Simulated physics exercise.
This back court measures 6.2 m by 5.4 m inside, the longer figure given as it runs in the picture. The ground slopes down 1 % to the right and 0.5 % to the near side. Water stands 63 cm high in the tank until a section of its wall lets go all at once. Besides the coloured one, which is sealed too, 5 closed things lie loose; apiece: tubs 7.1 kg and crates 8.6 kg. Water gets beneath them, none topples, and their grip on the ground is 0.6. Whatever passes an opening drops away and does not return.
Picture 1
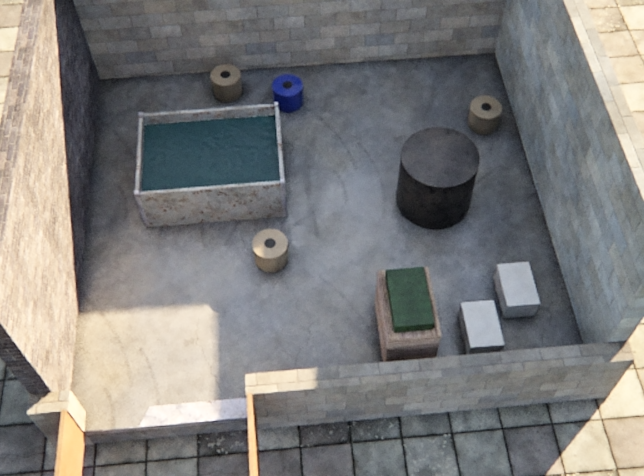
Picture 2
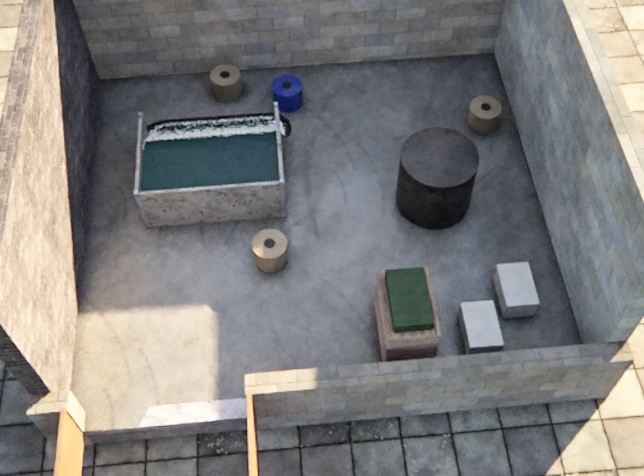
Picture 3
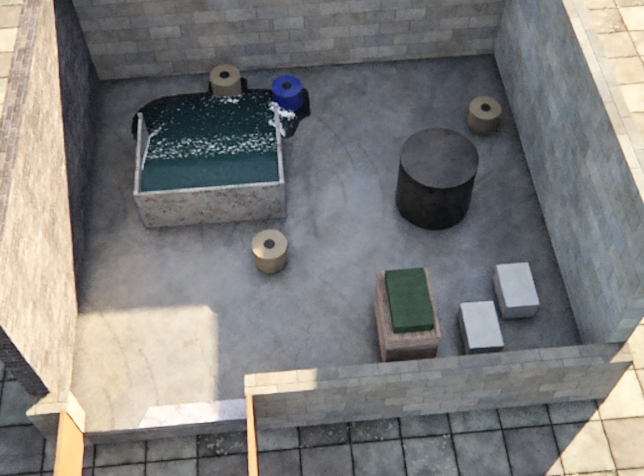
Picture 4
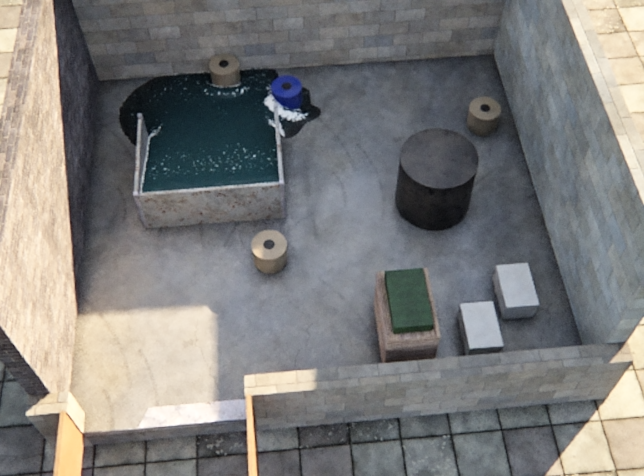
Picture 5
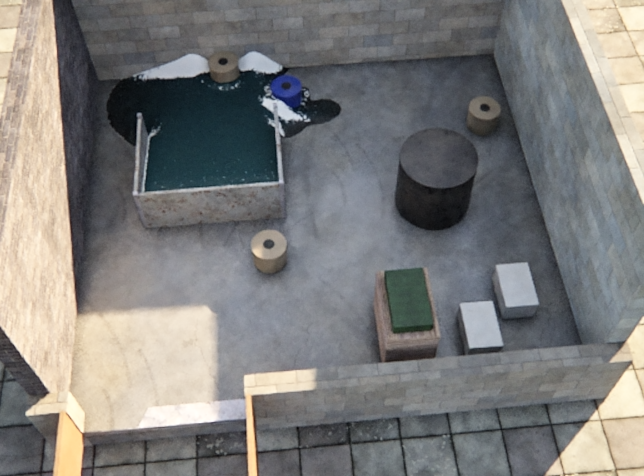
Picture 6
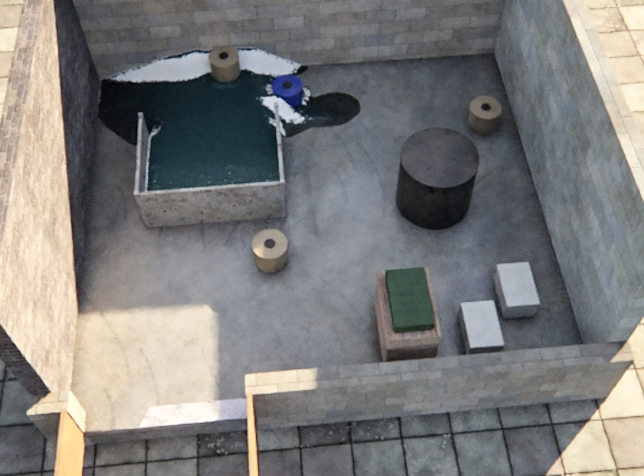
Dark green water pours out through the back of a stone-sided tank in a walled grey courtyard, seen from high above by a still camera. A blue tub and a tan one stand behind the tank, with two more tan tubs, a black cylinder, a green-topped block and two white crates elsewhere. Foaming water spreads to the back wall and sideways, nudging the rear tan tub slightly backward while the others stay put.
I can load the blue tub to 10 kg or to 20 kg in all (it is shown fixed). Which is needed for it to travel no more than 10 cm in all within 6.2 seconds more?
Verdict: Neither weight holds it.
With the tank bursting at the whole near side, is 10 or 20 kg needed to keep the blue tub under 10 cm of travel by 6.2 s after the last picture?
Then the lower weight is enough.
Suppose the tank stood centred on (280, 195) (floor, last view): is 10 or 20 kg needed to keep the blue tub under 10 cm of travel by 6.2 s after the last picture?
In that case neither weight holds it.
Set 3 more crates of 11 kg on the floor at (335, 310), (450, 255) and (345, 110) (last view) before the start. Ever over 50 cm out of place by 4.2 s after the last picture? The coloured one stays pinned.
In turn: Less, less, more.
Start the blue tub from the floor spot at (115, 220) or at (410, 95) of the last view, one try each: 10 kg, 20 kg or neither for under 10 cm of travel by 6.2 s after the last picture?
In turn: Neither is enough; neither is enough.
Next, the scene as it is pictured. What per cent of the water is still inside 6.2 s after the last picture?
Some 86 per cent remains.
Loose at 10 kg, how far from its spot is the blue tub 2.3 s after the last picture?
Roughly 300 cm.
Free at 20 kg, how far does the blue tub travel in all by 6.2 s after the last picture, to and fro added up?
About 250 cm.
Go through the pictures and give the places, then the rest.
In the first picture, the blue tub at (287, 85), on the bottom; 2.4 m2 under water; 0 of 6 have shifted.
In the second picture, the blue tub at (287, 85), on the bottom; water covers 3.4 m2; 0 of 6 have shifted.
In the third picture, the blue tub at (287, 86), on the bottom; 4.4 m2 under water; 0 of 6 have shifted.
In the fourth picture, the blue tub at (286, 86), on the bottom; water covers 5.6 m2; 1 of 6 have shifted.
In the fifth picture, the blue tub at (286, 86), on the bottom; water covers 6.2 m2; 1 of 6 have shifted.
In the sixth picture, the blue tub at (287, 85) rests on the ground; 6.7 m2 under water; 1 of 6 have shifted.
Then, 0.6 s after the last picture the blue tub would be 130 cm from its start with 10 kg and 70 cm from its start with 20 kg; 12 cm of water round it then.
Then, 2.3 s after the last picture the blue tub would be 293 cm from its start with 10 kg and 242 cm from its start with 20 kg; 7 cm of water round it then.
Then, 4.2 s after the last picture the blue tub would be 318 cm from its start with 10 kg and 247 cm from its start with 20 kg; 8 cm of water round it then.
Then, 6.2 s after the last picture the blue tub would be 383 cm from its start with 10 kg and 247 cm from its start with 20 kg; 7 cm of water round it then.
